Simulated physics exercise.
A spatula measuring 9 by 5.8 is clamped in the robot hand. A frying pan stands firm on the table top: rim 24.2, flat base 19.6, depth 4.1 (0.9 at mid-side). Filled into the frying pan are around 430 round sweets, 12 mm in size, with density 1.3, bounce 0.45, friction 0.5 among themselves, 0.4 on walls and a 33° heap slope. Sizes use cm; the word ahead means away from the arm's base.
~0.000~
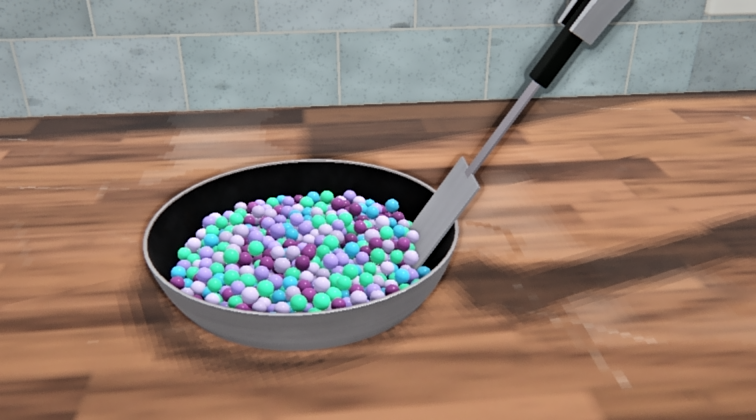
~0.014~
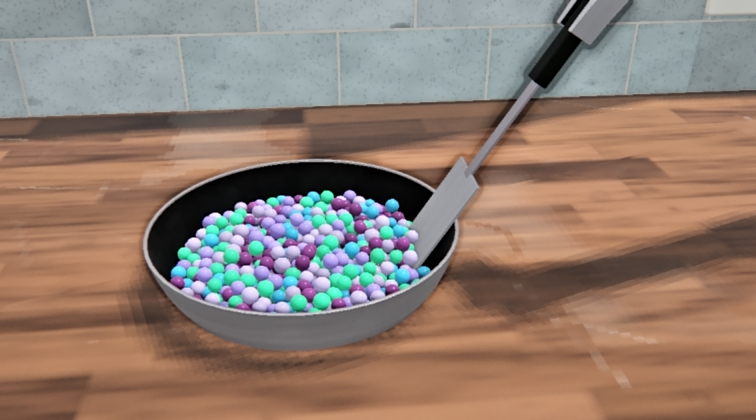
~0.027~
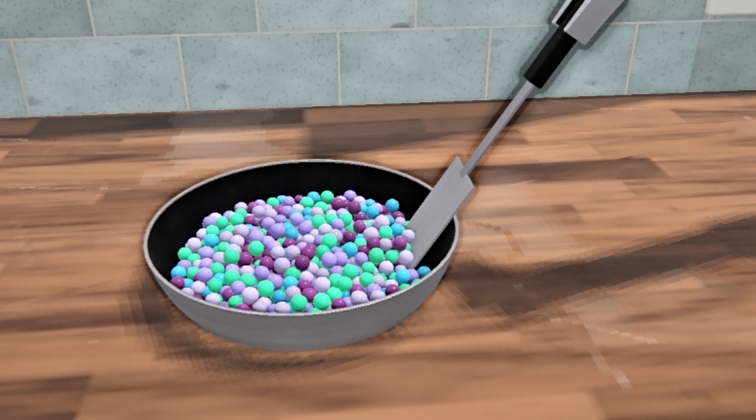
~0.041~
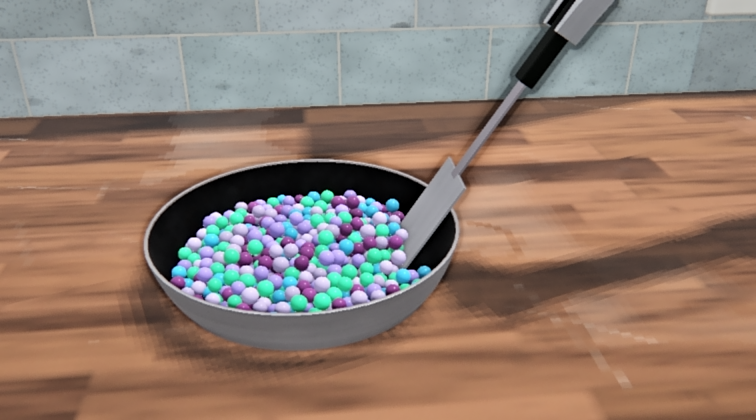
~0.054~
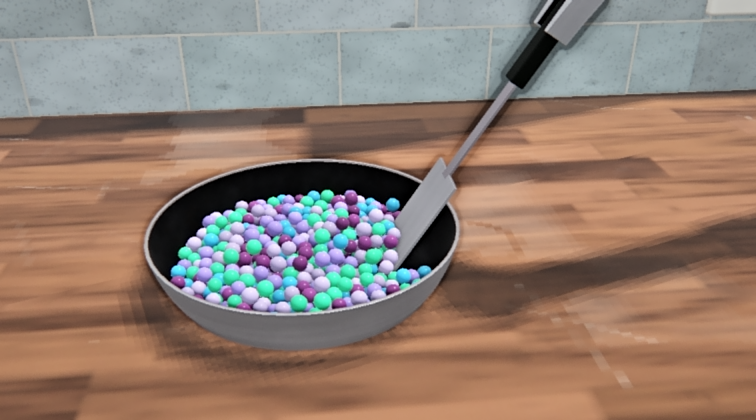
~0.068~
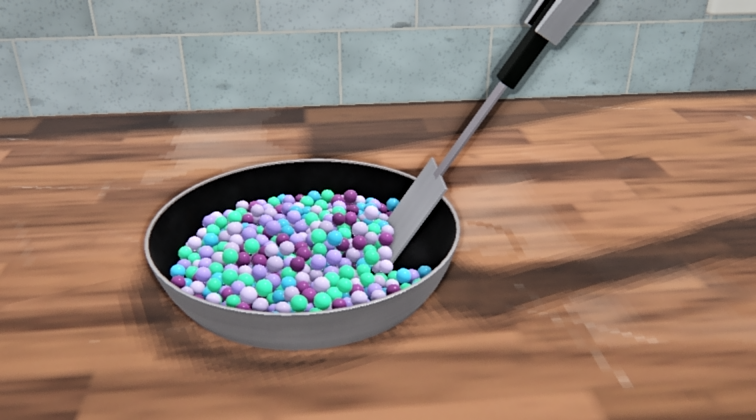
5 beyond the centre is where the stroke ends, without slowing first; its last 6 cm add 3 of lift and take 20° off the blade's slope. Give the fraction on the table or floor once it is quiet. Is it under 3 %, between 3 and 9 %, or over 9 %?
It is under 3 %.
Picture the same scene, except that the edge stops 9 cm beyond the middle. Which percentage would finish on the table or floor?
In that case some 5 per cent.
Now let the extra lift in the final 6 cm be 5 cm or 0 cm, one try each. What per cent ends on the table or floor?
I'd put it near 0 in a hundred, then near 0 in a hundred.
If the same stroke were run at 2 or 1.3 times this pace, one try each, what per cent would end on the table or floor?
Estimates, in order: 5 % and 0 %.
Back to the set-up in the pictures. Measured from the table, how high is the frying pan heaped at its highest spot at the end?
It reaches roughly 5.0 cm.
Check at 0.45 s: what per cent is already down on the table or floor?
Roughly 0 percent.
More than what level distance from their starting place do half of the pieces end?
I'd estimate close to 1 centimetres.
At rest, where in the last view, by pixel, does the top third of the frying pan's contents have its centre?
(225, 241).
After 0.14 s, sloping 57°, highest piece 5 above the table; 432 in the frying pan.
After 0.21 s, sloping 47°, highest piece 6 above the table; 432 in the frying pan.
After 0.45 s, sloping 37°, highest piece 5 above the table; 432 in the frying pan.
After 1.50 s, sloping 37°, highest piece 5 above the table; 432 in the frying pan.
In the end, 432 in the frying pan. That is 0 % on the table or floor.
